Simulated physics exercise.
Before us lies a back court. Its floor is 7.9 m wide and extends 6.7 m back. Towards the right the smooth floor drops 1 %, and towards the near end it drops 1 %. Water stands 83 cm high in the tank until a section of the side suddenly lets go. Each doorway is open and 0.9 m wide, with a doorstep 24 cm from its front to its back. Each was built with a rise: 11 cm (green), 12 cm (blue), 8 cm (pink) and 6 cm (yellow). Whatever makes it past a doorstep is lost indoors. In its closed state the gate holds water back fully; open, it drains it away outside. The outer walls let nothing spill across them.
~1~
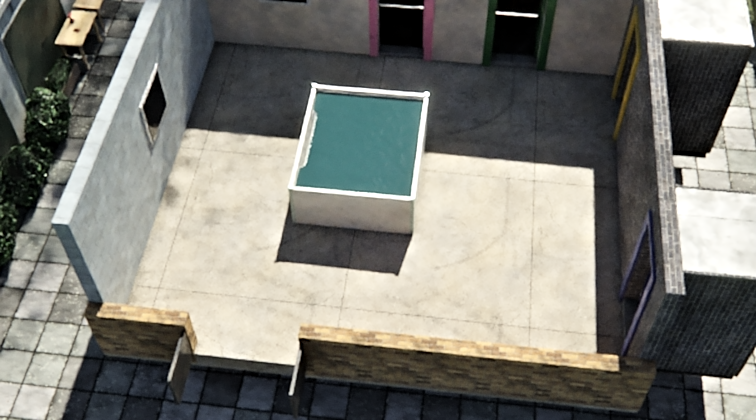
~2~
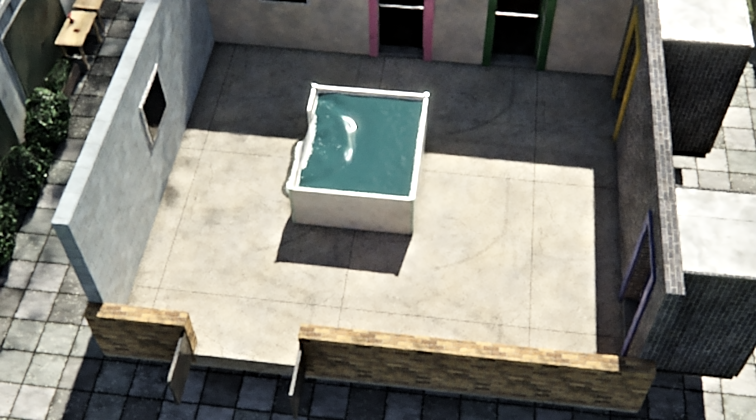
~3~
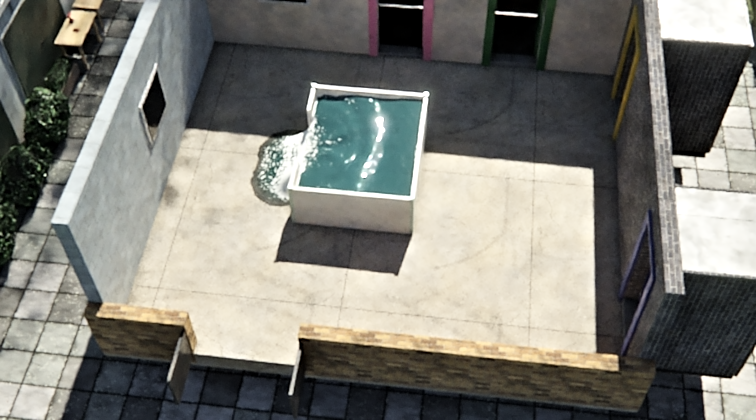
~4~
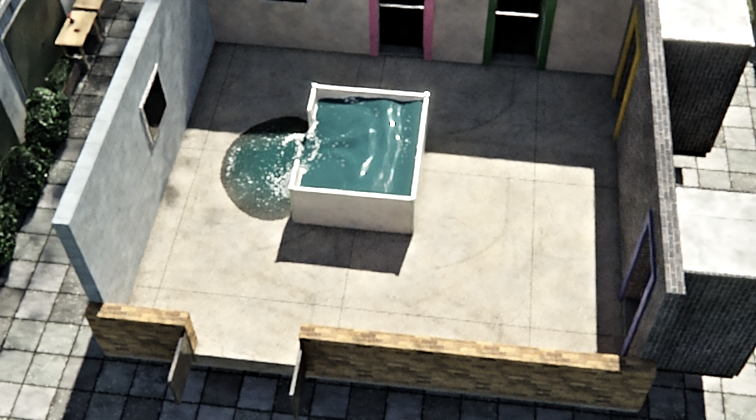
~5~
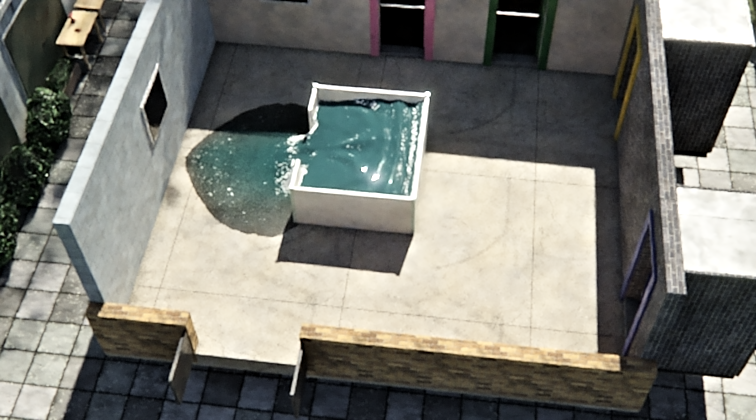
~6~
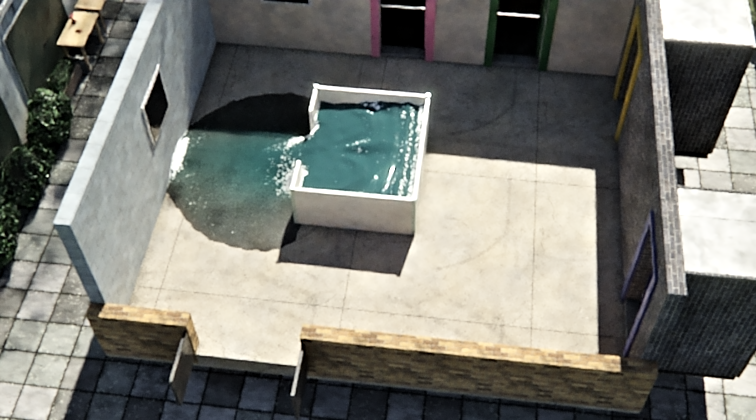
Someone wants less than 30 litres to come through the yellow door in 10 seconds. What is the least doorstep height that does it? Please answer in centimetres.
It needs to be around 10 cm high.
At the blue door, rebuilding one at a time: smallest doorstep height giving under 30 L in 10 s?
The blue one would have to be about 8.0 cm high.
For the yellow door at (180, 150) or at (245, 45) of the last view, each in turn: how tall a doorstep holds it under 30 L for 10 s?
You'd want about 37 cm there first, then about 29 cm.
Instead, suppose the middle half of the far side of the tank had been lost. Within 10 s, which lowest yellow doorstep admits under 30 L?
A minimum of about 12.0 cm.
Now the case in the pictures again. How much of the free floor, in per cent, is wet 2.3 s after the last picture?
Roughly 35 percent of the floor.
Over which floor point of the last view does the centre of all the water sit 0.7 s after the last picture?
(315, 172) or so.
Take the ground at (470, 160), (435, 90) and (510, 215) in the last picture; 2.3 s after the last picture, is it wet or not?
Listed order - unwetted, unwetted, unwetted.
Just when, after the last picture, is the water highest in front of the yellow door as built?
The level tops out near 7.5 seconds.
Then, 0.7 s after the last picture water covers 20 % of the floor, deepest (46 cm) near (178, 158); it has not reached the yellow door.
Then, 2.3 s after the last picture water covers 35 % of the floor, deepest (36 cm) near (120, 331); it has not reached the yellow door.
Then, 9.3 s after the last picture water covers 95 % of the floor, deepest (16 cm) near (570, 381); 11 cm at the yellow door, 100 litres in over its 6 cm doorstep.
At the yellow door as built, the water peaked near 14 cm, 7.7 s after the last picture.
Run again over the same 10 s with other heights there, 51 litres in over 8.5 cm, 12 litres over 11.5 cm. The limit of 30 litres is kept from about 10 cm up.
